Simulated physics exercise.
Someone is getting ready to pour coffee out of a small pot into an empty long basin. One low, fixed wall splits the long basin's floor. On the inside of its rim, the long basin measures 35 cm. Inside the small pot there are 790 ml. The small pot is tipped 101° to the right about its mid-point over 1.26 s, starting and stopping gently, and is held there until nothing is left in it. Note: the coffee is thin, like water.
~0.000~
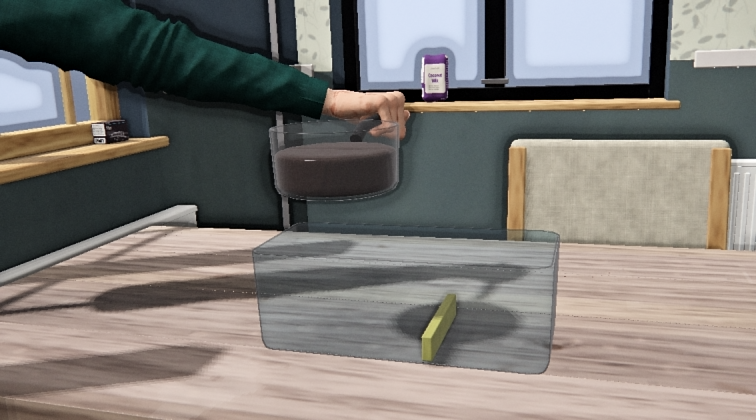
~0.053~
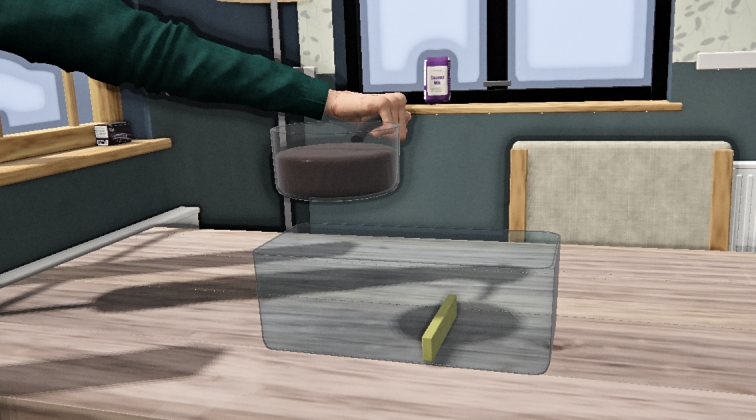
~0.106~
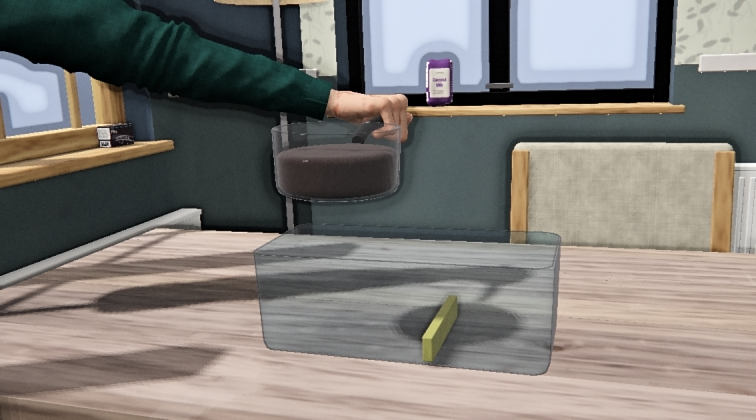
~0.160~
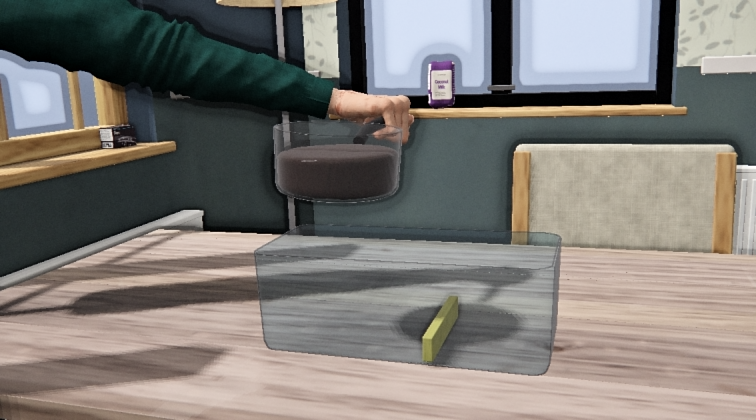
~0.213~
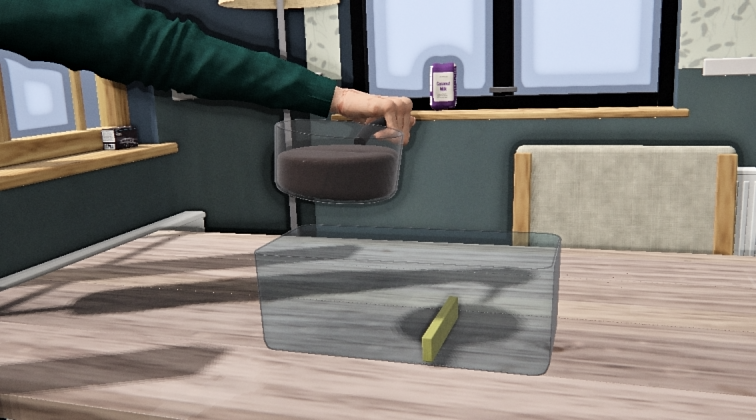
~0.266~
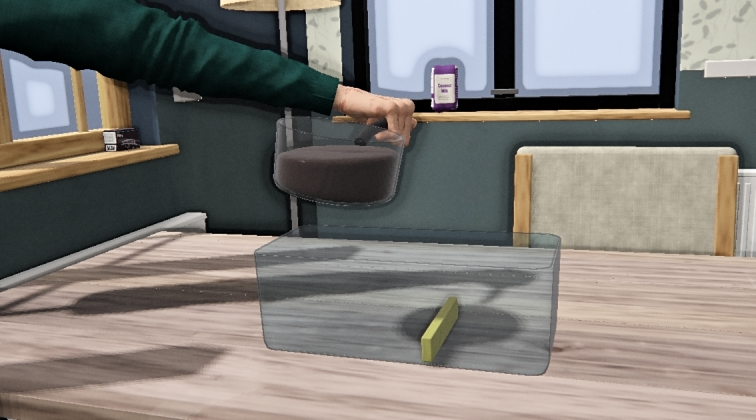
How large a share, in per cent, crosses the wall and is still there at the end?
A share of about 52 per cent.
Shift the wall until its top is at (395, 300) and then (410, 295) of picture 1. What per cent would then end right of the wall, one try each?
The first try gives 95 percent and the second 80 percent.
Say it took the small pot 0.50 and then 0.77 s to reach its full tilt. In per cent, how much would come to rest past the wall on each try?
Some 30 and 40 per cent, in that order.
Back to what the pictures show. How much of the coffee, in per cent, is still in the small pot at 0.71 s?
I'd put it near 70 percent.
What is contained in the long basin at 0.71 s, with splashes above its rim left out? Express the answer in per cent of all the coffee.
Roughly 8 percent of it.
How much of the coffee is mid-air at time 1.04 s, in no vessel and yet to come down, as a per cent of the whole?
Near 7 per cent, I'd say.
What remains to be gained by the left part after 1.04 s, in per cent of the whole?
That works out to roughly 22 per cent of the whole.
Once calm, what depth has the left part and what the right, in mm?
Some 12 mm on the left and 22 mm on the right.
By 0.71 s the tilt is 61° and 70 per cent is still to pour, 3 is left of the wall and 5 right of it.
By 1.04 s the tilt is 94° and 16 per cent is still to pour, 25 is left of the wall and 51 right of it.
By 1.39 s the tilt is 101° and 1 per cent is still to pour, 45 is left of the wall and 52 right of it.
By 1.76 s the tilt is 101° and 0 per cent is still to pour, 47 is left of the wall and 52 right of it.
At rest 48 per cent lies left of the wall, 52 right of it and 1 outside.
